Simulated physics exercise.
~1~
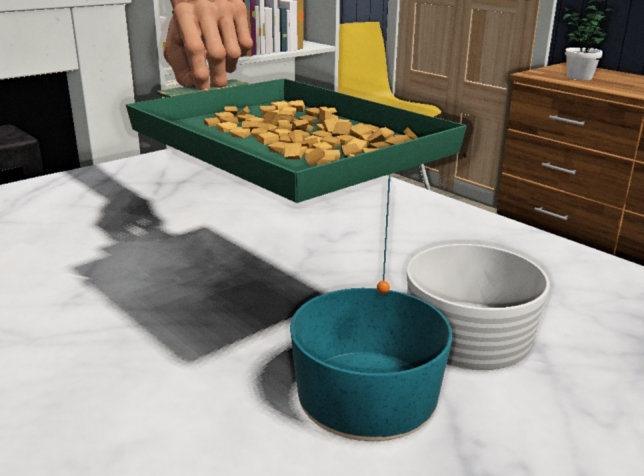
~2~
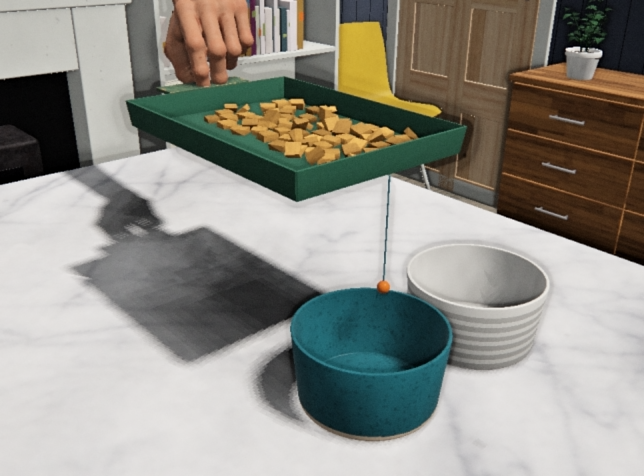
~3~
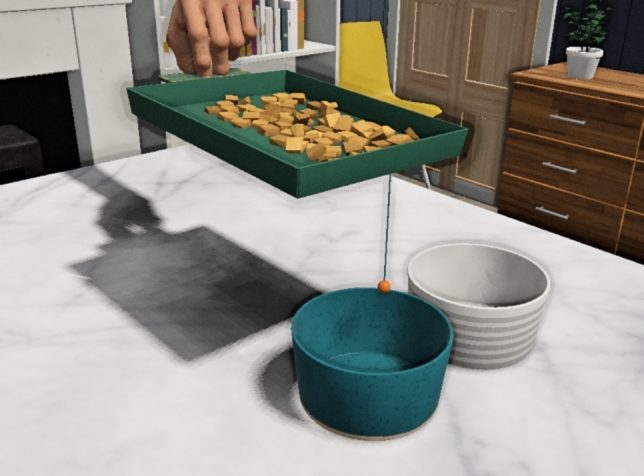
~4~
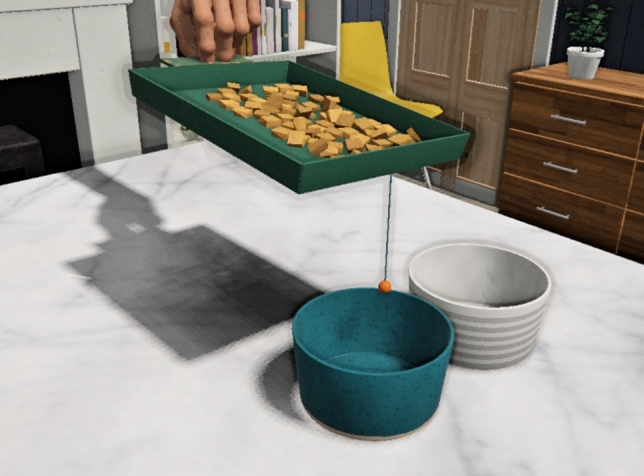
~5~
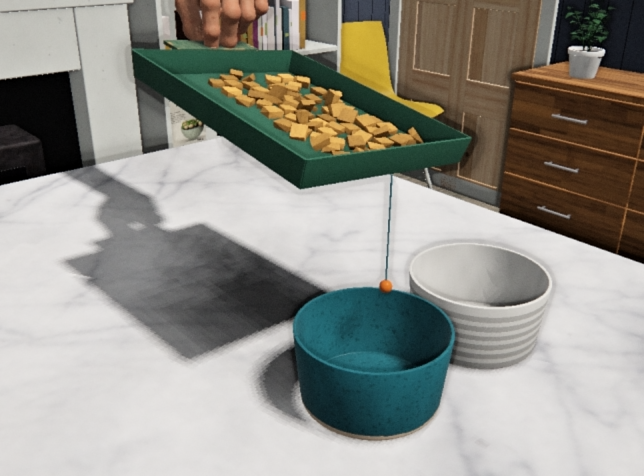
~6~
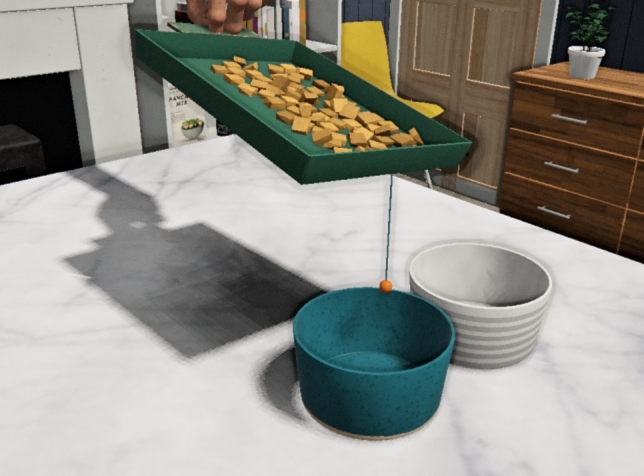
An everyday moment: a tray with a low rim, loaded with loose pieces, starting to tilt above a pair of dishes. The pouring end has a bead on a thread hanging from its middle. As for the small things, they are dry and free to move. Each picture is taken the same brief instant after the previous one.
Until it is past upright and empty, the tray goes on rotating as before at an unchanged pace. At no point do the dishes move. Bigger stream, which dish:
Right.
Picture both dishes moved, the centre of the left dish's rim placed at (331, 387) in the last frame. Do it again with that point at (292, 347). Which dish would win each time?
Results - the dish on the right side first, the dish on the right side second.
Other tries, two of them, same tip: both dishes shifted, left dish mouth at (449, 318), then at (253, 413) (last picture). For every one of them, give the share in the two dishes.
First placement near 30 percent, second near 0 percent.
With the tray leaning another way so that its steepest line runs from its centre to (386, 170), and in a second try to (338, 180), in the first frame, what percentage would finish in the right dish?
First heading roughly 20 %, second roughly 0 %.
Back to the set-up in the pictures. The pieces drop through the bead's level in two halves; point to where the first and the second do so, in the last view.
Earlier portion about (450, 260); later portion about (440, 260).
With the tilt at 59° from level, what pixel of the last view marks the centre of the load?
Centre estimate: (389, 107).
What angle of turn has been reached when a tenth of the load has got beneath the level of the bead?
Roughly 90°.
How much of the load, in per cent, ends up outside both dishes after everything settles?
Around 10 %.
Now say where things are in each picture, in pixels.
Corners of the pouring end (297, 171) and (461, 125), level; middle of the load (321, 136), cereal squares; left dish (429, 392); right dish (532, 327); bead on its thread (383, 287), in the first frame.
Corners of the pouring end (297, 170) and (462, 126), level; middle of the load (321, 135), in the second frame.
Corners of the pouring end (299, 166) and (463, 128), tipped barely, lowest at the right corner; middle of the load (322, 131), in the third frame.
Corners of the pouring end (303, 162) and (465, 133), tipped a little, lowest at the right corner; middle of the load (324, 126), in the fourth frame.
Corners of the pouring end (307, 158) and (467, 137), tipped a little, lowest at the right corner; middle of the load (326, 120), in the fifth frame.
Corners of the pouring end (310, 154) and (467, 141), tipped clearly, lowest at the right corner; middle of the load (328, 114); left dish (432, 392); right dish (535, 326), in the sixth frame.
Just after the last frame, tray tipped steeply; every one on the tray.
A moment on, tray tipped right over; the larger part on the tray; just a few in the left dish; roughly a quarter in the right dish; just a few in the air.
Further on, tray tipped past a quarter turn; just a few in the left dish; almost all in the right dish; about a tenth outside both.
When it is over, tray tipped past a quarter turn; just a few in the left dish; almost all in the right dish; about a tenth outside both.
